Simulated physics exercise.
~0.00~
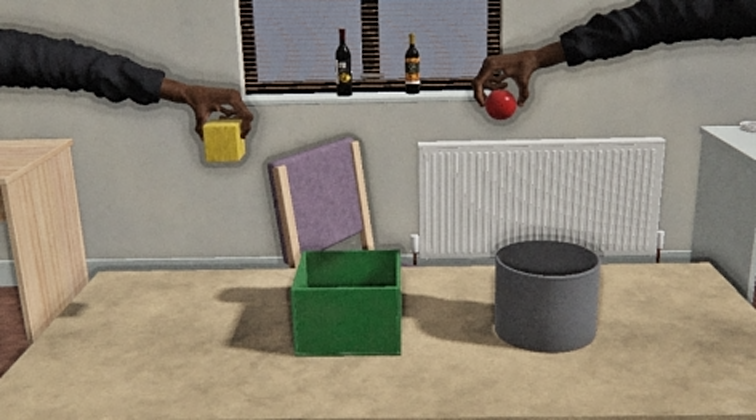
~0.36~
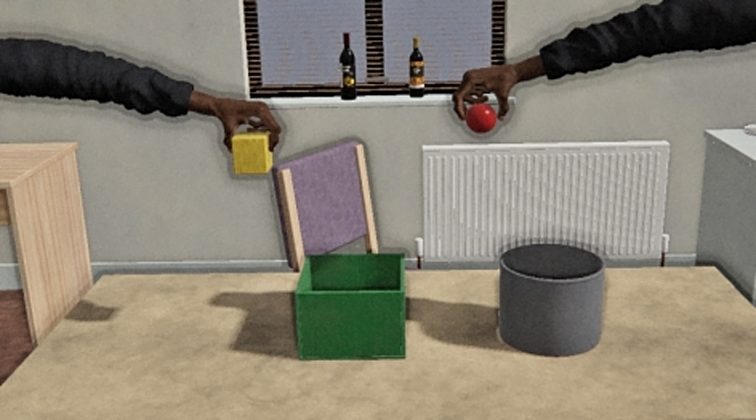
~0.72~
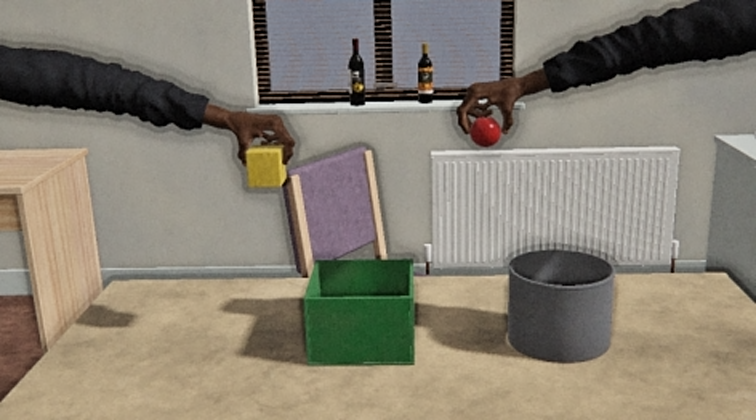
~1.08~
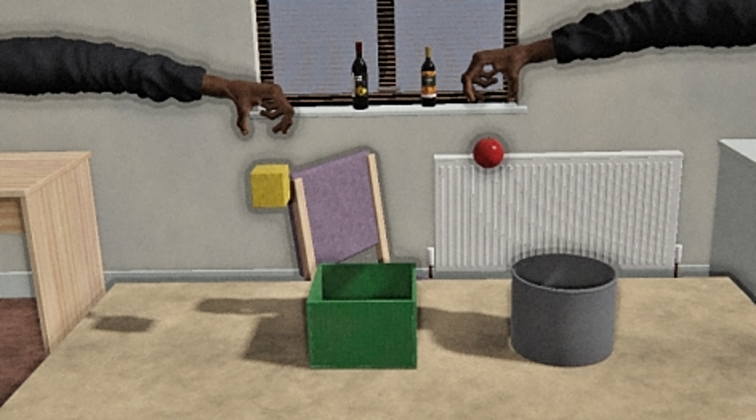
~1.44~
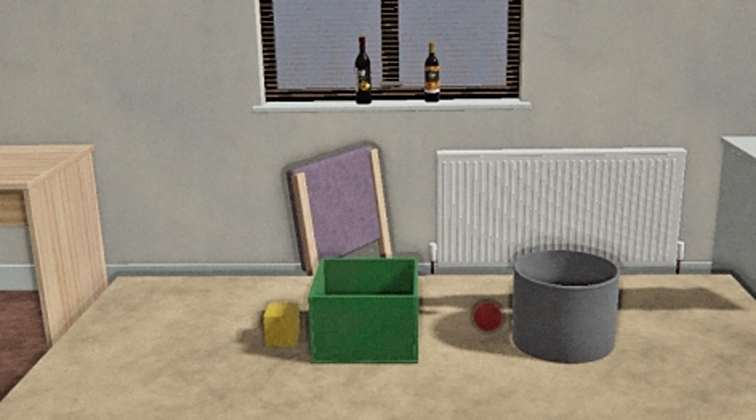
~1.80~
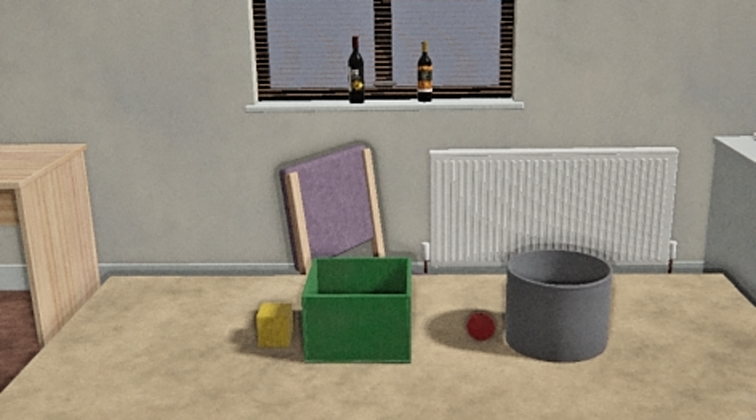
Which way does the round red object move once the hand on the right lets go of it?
It moves down, dropping to the tabletop beside the grey bucket.
